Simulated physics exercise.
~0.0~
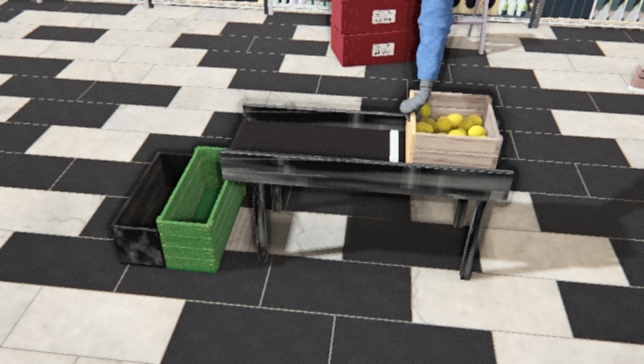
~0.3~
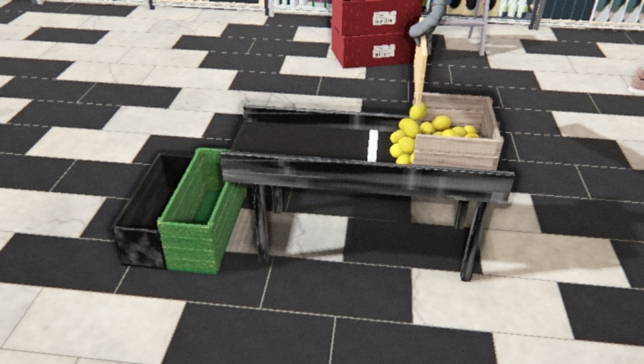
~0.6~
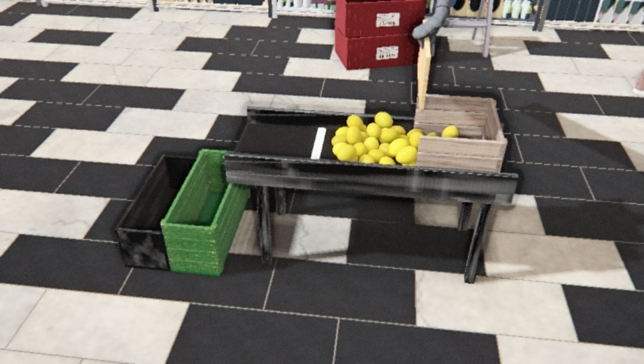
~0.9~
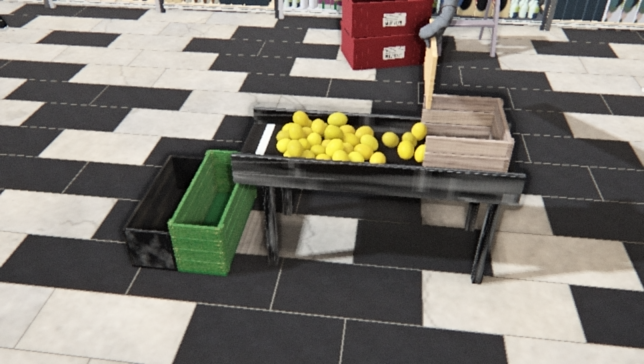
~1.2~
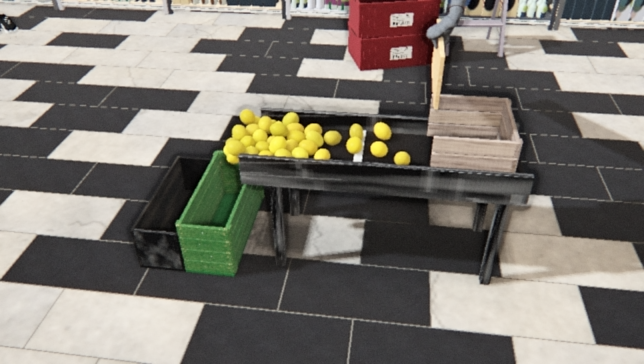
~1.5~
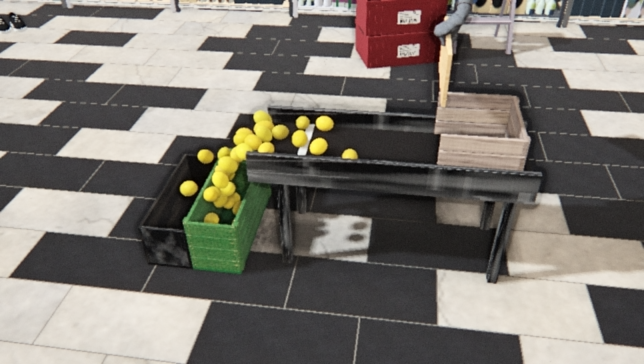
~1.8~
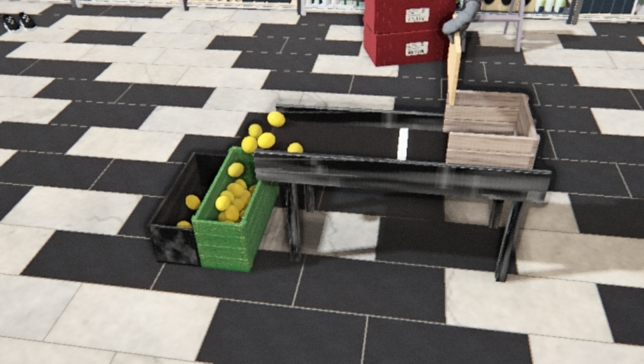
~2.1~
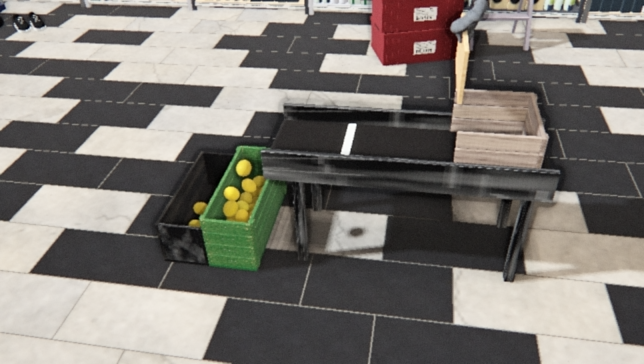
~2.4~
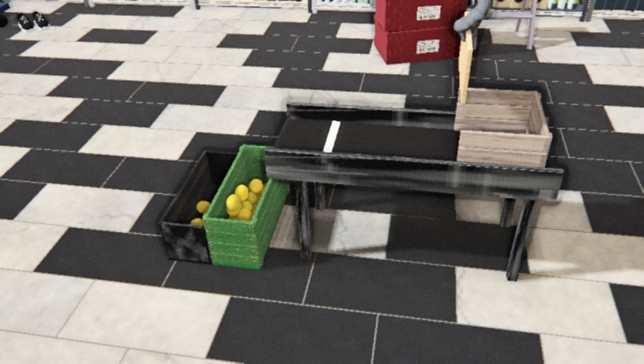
Bright yellow lemons sit in a pale wooden pen at the right end of a low black belt table, seen from above on a floor of black and white tiles. A green bin and a black tub stand past the left end, with red boxes behind. A jointed arm at the pen lifts its gate, and the lemons spill onto the belt. They ride left in a loose heap with a white stripe, then tumble off the end. Most land in the green bin, a few reach the black tub, and the belt is left empty.
